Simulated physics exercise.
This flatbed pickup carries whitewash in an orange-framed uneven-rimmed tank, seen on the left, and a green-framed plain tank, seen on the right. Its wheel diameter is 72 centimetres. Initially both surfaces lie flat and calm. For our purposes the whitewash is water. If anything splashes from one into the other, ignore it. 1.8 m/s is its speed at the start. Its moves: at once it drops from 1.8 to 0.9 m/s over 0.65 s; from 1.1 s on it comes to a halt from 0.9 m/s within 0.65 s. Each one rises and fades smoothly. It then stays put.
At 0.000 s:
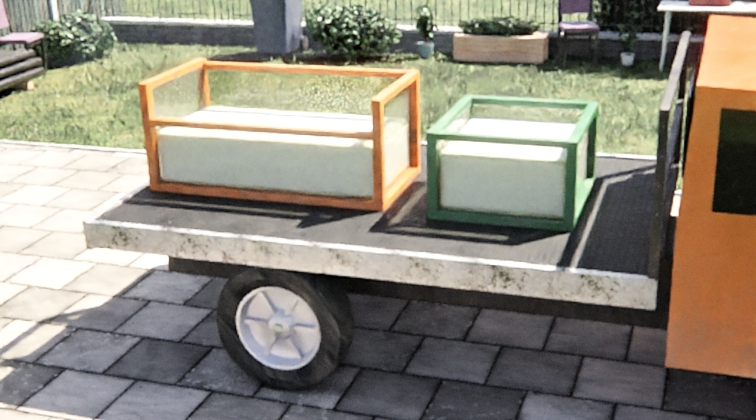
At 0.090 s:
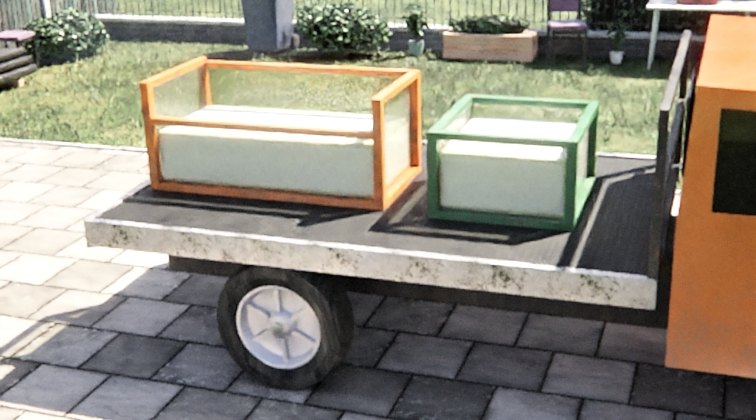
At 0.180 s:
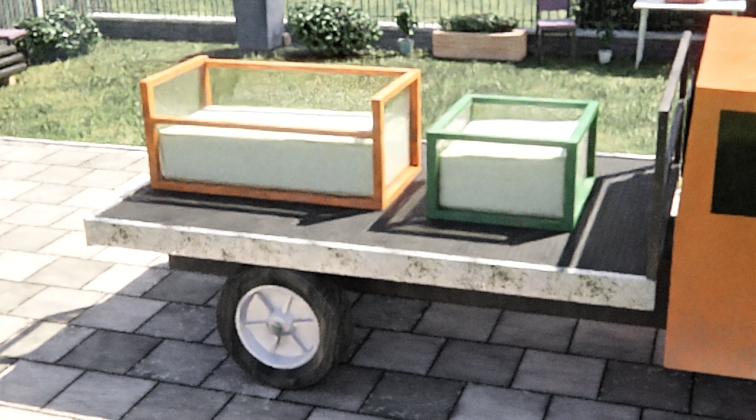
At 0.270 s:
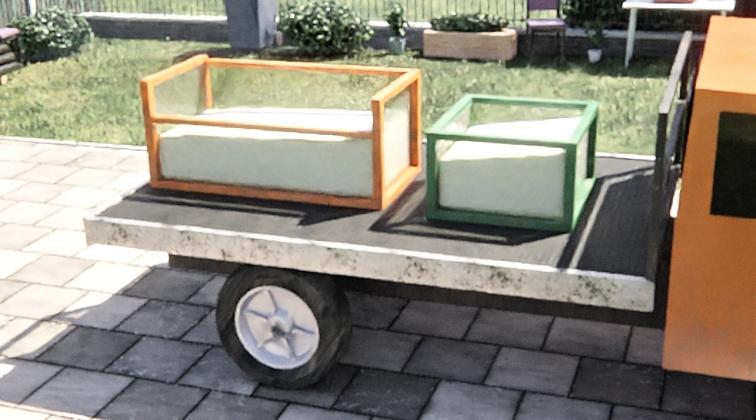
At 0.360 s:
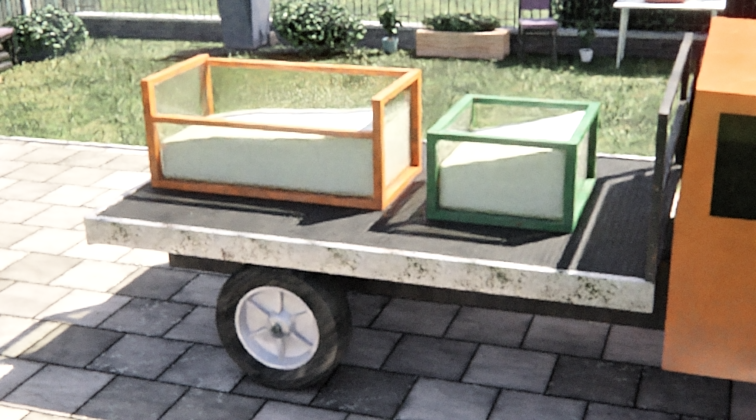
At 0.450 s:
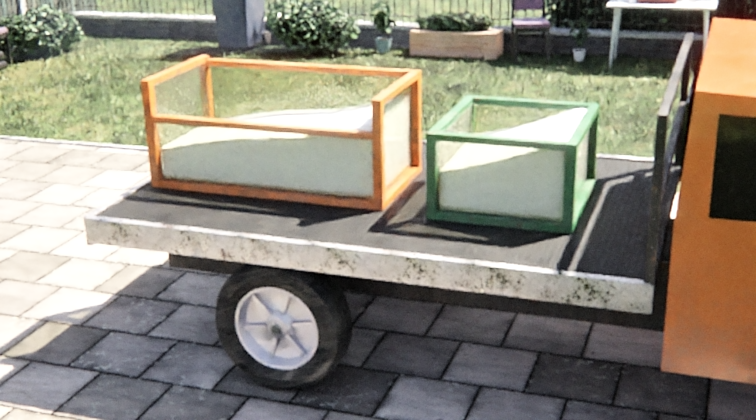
On a sunlit paved drive beside a lawn with shrubs and a fence, a flatbed pickup is seen from the side and slightly above. Its bed carries pale whitewash in an orange-framed tank on the left and a smaller green-framed one on the right, behind an orange cab. The camera keeps pace as the truck rolls right, slowing, and the flat whitewash tilts, climbing rightward and sinking at left.
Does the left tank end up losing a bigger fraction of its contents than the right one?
The heavier proportional loss is on the right.
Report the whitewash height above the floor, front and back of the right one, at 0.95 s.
It reads roughly 26 cm up front and 40 cm at the back.
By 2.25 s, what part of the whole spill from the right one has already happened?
Close to 100 in a hundred.
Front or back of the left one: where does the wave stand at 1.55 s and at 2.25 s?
Towards the aft end first, then towards the fore end.
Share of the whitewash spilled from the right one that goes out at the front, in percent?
It comes to about 90 per cent of the spill.
By 0.95 s the left one has lost 1 per cent, over the near side (front 38 cm, back 19 cm); the right one has lost nothing (front 25 cm, back 40 cm).
By 1.55 s the left one has lost 1 per cent, over the near side (front 28 cm, back 39 cm); the right one has lost nothing (front 48 cm, back 18 cm).
By 2.25 s the left one has lost 1 per cent, over the near side (front 44 cm, back 18 cm); the right one has lost 5 per cent, over the front (front 21 cm, back 41 cm).
By 4.74 s the left one has lost 3 per cent, over the near side; the right one has lost 6 per cent, over the front, a little elsewhere.
